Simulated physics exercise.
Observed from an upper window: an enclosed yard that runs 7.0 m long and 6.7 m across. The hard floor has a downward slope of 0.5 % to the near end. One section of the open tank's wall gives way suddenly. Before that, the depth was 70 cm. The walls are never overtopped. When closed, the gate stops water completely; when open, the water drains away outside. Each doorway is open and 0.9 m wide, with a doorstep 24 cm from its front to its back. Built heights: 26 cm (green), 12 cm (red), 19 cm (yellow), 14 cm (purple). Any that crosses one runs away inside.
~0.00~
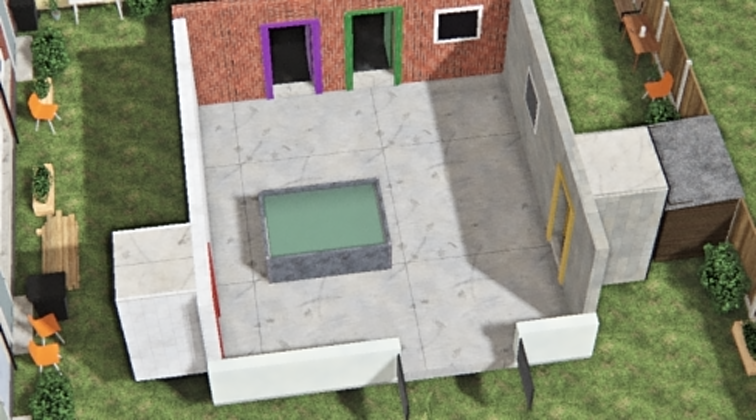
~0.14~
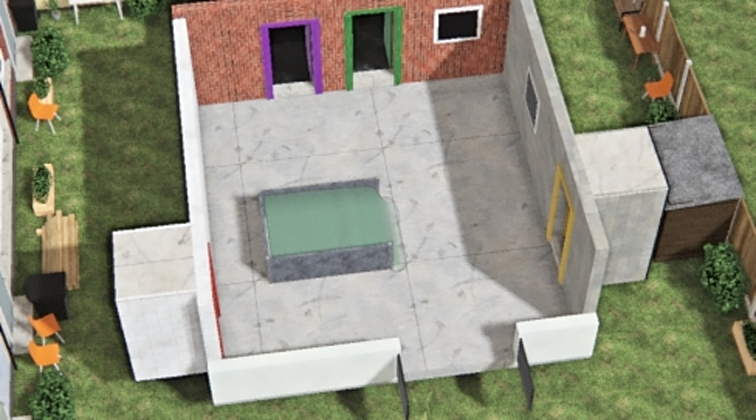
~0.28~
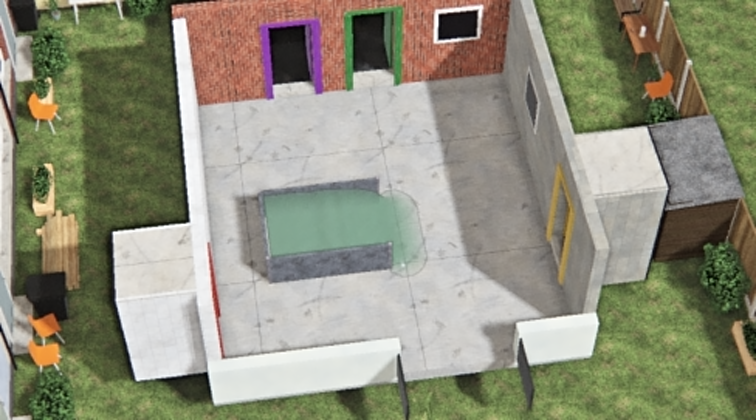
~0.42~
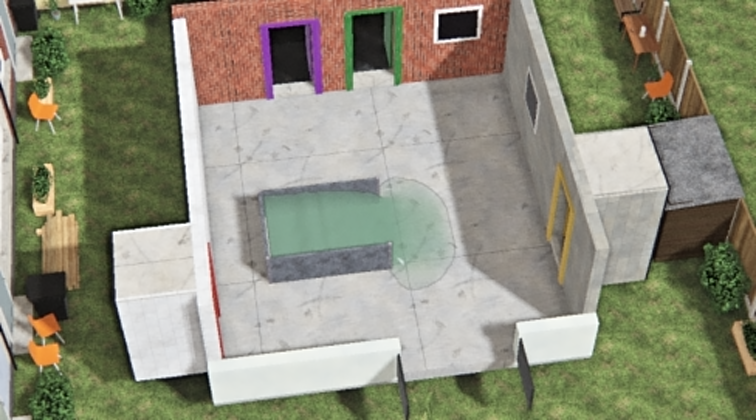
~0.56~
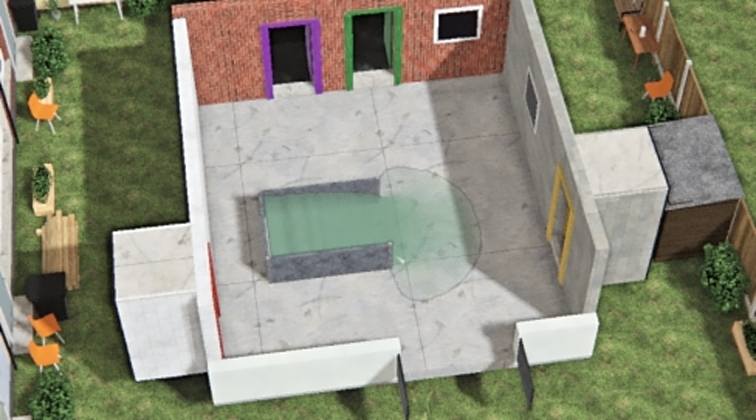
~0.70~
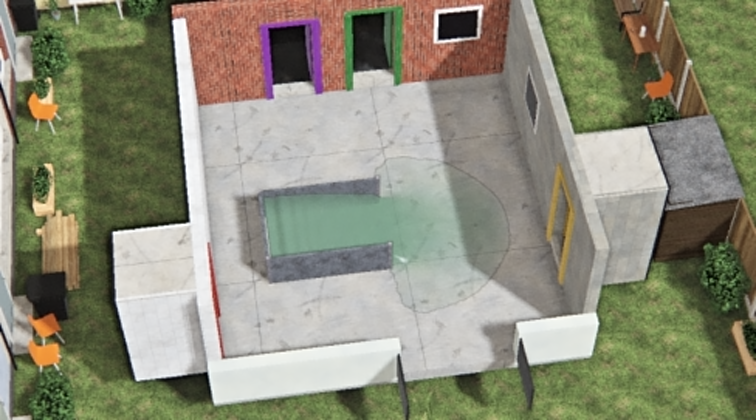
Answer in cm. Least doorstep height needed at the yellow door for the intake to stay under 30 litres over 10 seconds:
21 cm or so.
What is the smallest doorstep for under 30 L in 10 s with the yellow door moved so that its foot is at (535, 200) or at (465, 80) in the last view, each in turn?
You'd want roughly 25 cm there first, then roughly 17 cm.
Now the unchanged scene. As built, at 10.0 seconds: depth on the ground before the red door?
Depth: Near 6.5 cm.
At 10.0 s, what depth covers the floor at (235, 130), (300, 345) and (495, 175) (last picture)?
In that order: 6, 5 and 6 cm.
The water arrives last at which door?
Red.
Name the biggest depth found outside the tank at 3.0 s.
Max depth: About 36 cm.
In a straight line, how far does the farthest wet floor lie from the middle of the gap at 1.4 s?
Near 3.8 m, more or less.
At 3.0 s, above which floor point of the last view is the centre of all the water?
Look at about (459, 224) in the last view.
After 1.4 s water covers 30 % of the floor, deepest (33 cm) near (543, 220); 24 cm at the yellow door, 1 litre in over its 19 cm doorstep.
After 3.0 s water covers 40 % of the floor, deepest (36 cm) near (574, 331); 24 cm at the yellow door, 40 litres in over its 19 cm doorstep.
After 10.0 s water covers 100 % of the floor, deepest (12 cm) near (233, 272); 5 cm at the yellow door, 47 litres in over its 19 cm doorstep.
At the yellow door as built, the water arrived by 1.1 s and peaked near 29 cm at 2.2 s.
With a doorstep of 19.5 cm, 42 litres would have come in within the 10 s; with 22.5 cm, 20 litres. So under 30 litres takes about 21 cm.
